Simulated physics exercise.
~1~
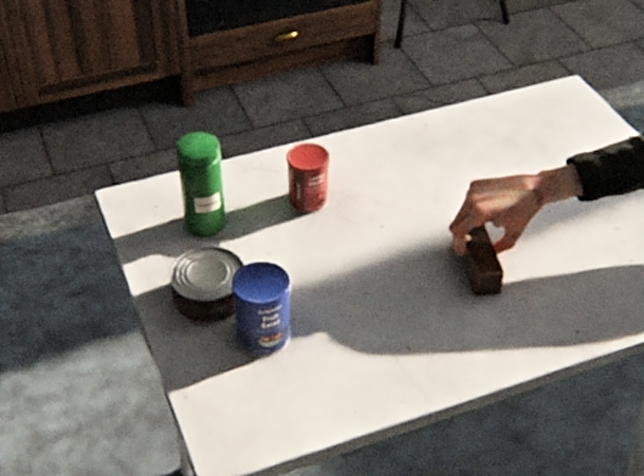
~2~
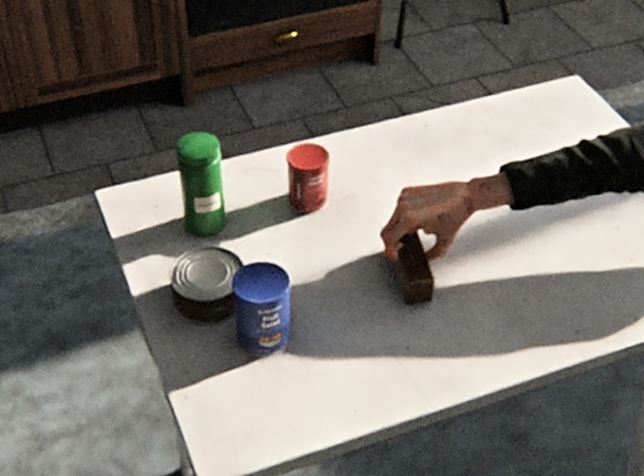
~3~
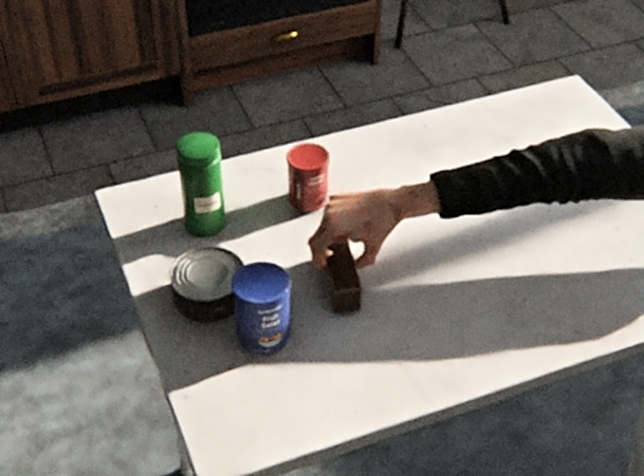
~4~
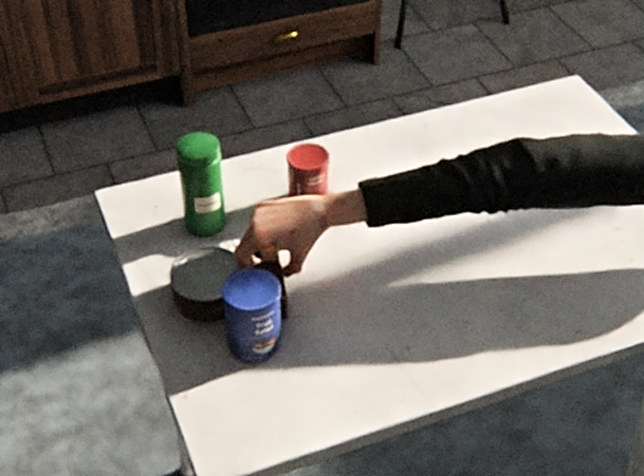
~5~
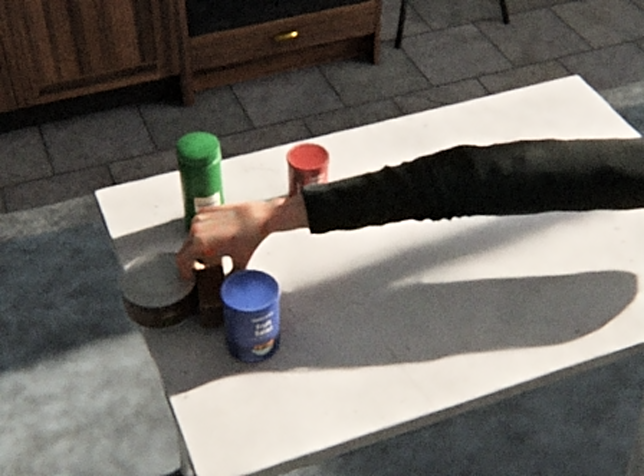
At the start, a hand holds a small dark block on a white table, to the right of a green jar, a red tin, a blue tin and a low, round brown tub. The hand slides the block left across the open tabletop, the dark-sleeved arm reaching farther in behind it. The block reaches the blue tin and the tub, and the blue tin shifts slightly, staying upright. Pressing on between them, the hand pushes the tub left to the table's edge. It ends there, still upright, with the hand beside it and the green jar and red tin unmoved.
